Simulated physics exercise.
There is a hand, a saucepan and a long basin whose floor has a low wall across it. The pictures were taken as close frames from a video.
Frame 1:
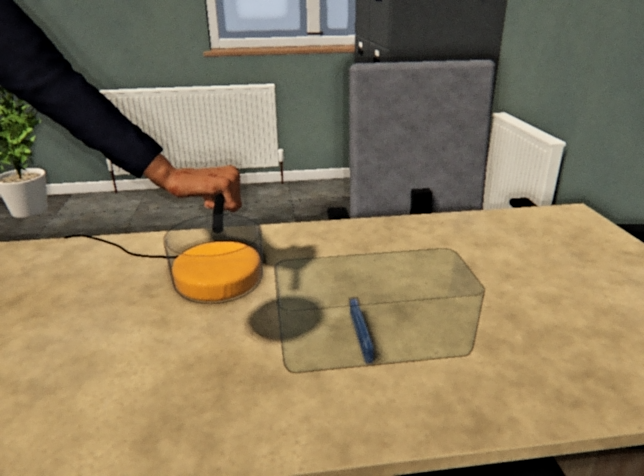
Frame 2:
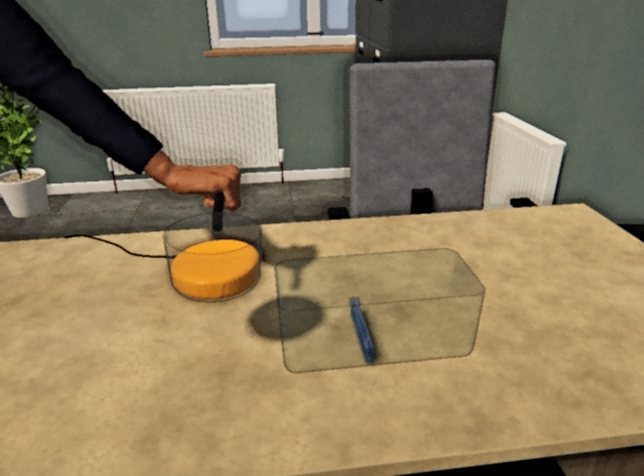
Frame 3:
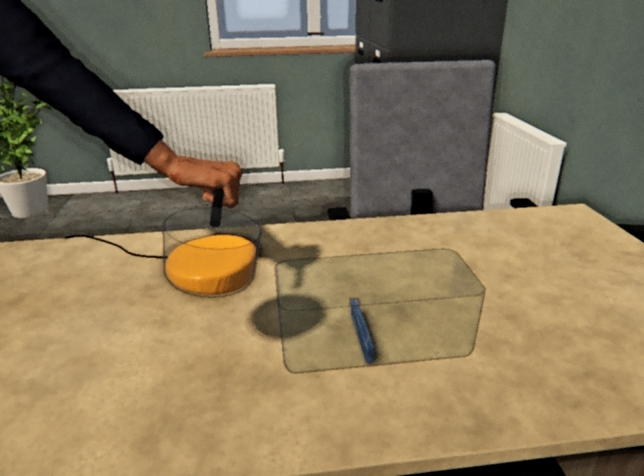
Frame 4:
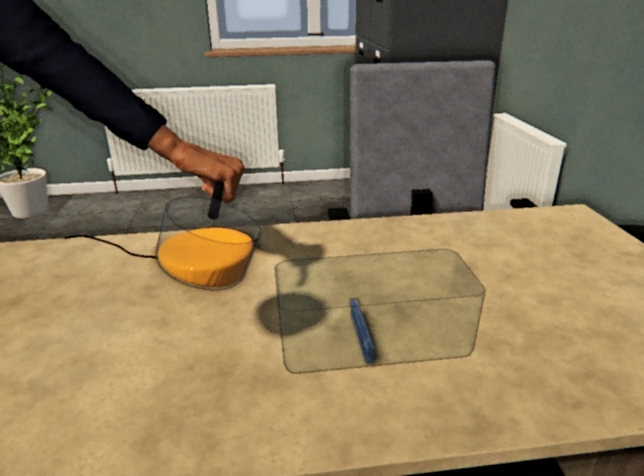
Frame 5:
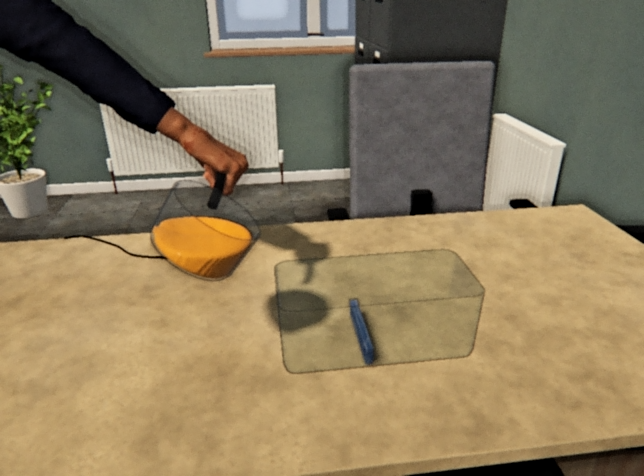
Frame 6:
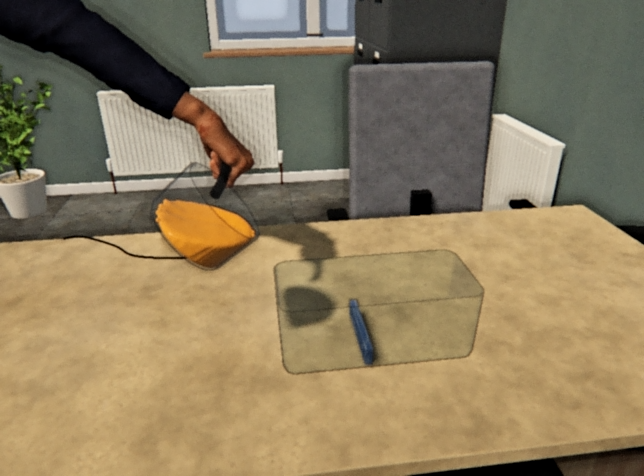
On a tabletop, a hand tilting a clear saucepan of orange juice steadily to the right beside a long, empty transparent basin.
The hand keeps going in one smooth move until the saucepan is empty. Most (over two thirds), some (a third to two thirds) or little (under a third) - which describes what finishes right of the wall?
Little.
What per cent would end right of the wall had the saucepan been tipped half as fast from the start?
I'd say close to 15 per cent.
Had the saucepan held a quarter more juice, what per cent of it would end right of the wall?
The share comes to some 25 parts in a hundred.
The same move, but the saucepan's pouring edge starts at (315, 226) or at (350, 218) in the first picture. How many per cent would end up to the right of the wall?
Roughly 75 per cent, then roughly 75 per cent.
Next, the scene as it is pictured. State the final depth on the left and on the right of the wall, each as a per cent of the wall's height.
I'd say close to 60 per cent on the left side and 10 on the right.
A moment on, the saucepan is tipped right over and 40 per cent is still to pour, 3 is left of the wall and 0 right of it.
Next, the saucepan is tipped right over and 7 per cent is still to pour, 75 is left of the wall and 4 right of it.
Then the saucepan is tipped right over and 2 per cent is still to pour, 75 is left of the wall and 9 right of it.
Later the saucepan is tipped right over and 0 per cent is still to pour, 78 is left of the wall and 12 right of it.
In the end 76 per cent lies left of the wall, 16 right of it and 9 outside.
